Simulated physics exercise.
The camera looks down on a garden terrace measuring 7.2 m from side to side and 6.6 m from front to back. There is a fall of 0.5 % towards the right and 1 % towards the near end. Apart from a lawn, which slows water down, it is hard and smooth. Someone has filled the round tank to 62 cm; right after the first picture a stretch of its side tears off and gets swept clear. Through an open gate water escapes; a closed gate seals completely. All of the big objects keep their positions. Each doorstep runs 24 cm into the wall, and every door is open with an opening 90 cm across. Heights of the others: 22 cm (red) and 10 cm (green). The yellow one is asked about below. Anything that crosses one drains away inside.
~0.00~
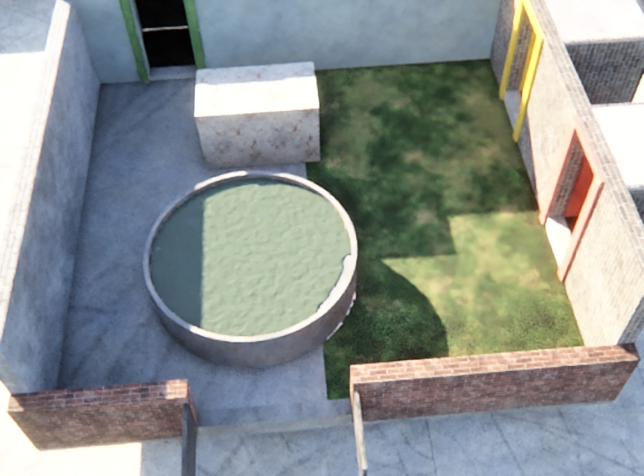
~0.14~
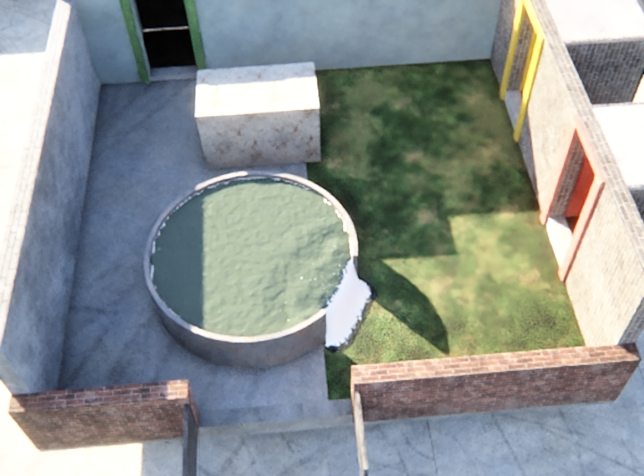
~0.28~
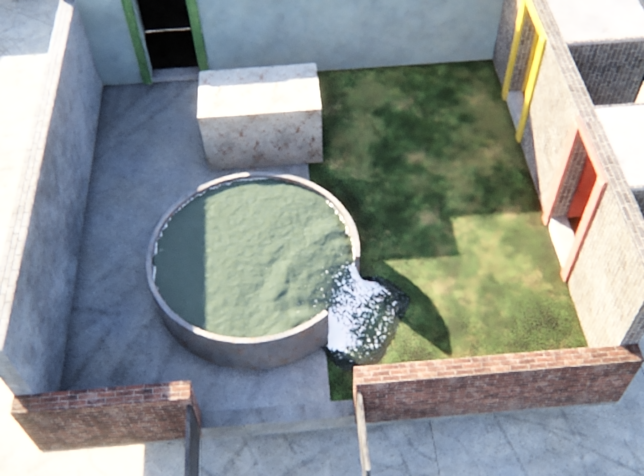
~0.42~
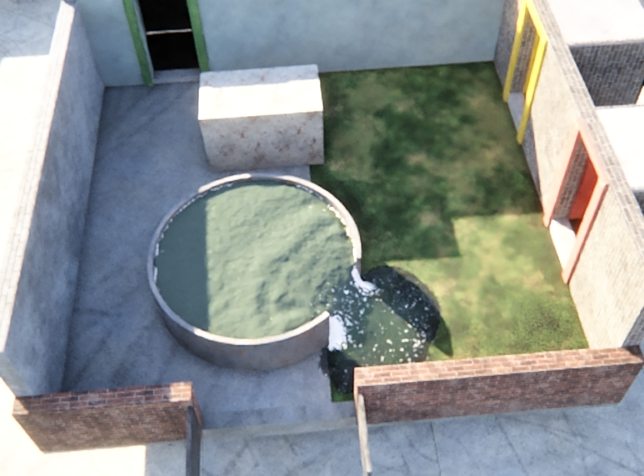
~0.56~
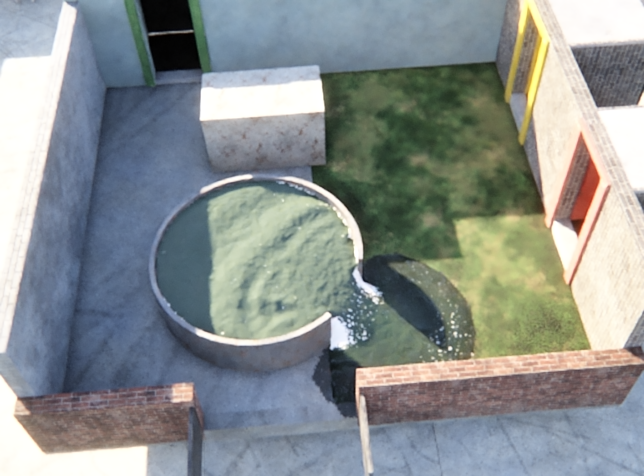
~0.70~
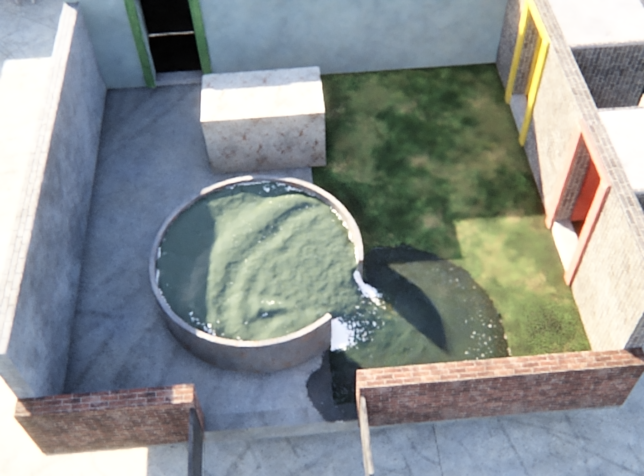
Green water bursting through the right side of a round tank, foaming onto the lawn and spreading across the walled garden terrace.
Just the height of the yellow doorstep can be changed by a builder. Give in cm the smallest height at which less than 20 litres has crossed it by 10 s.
7 cm.
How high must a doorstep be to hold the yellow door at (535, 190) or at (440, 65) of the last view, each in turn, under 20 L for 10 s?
Roughly 8.5 and 8.0 cm.
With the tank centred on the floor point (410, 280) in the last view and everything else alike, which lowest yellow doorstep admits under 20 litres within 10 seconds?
Then roughly 7.0 cm.
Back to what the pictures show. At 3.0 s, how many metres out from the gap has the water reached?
Roughly 4.0 metres.
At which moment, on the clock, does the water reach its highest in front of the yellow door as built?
Near 9.5 s.
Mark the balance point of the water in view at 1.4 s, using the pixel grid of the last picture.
My guess is close to (295, 294).
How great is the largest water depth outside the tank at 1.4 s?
Up to some 35 centimetres, I'd say.
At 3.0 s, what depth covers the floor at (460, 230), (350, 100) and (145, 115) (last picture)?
First spot about 2 cm, second about 0 cm, third about 0 cm.
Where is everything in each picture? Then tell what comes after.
In the first picture, still water, 62 cm deep, in the round tank at (251, 252); the yellow door at (520, 72) is dry.
In the second picture, the front is at (350, 338), 0.3 m from the gap at (344, 303); 0.2 m2 of floor is wet, 62 cm left at the back.
In the third picture, the front is at (402, 302), 0.7 m from the gap at (346, 305); 0.8 m2 of floor is wet, 62 cm left at the back.
In the fourth picture, the front is at (433, 326), 1.2 m from the gap at (347, 307); 1.9 m2 of floor is wet, 62 cm left at the back.
In the fifth picture, the gap is at (348, 308), the front 1.7 m out at (463, 359); the back of the round tank holds 62 cm.
In the sixth picture, the front is at a hidden place, 2.2 m from the gap at (349, 308); 4.2 m2 of floor is wet, 62 cm left at the back; the yellow door at (526, 76), 4.9 m from the gap, is still 3.4 m from the nearest water.
After 1.4 s water covers 15 % of the floor, deepest (35 cm) near (354, 331); it has not reached the yellow door.
After 3.0 s water covers 30 % of the floor, deepest (38 cm) near (591, 383); it has not reached the yellow door.
After 10.0 s water covers 85 % of the floor, deepest (16 cm) near (578, 384); 12 cm at the yellow door, 0 litres in over its 22 cm doorstep.
At the yellow door as built, the water arrived by 3.8 s and peaked near 12 cm at 9.4 s.
Run again over the same 10 s with other heights there, 27 litres in over 6.5 cm, 8 litres over 8.5 cm. The limit of 20 litres is kept from about 7 cm up.
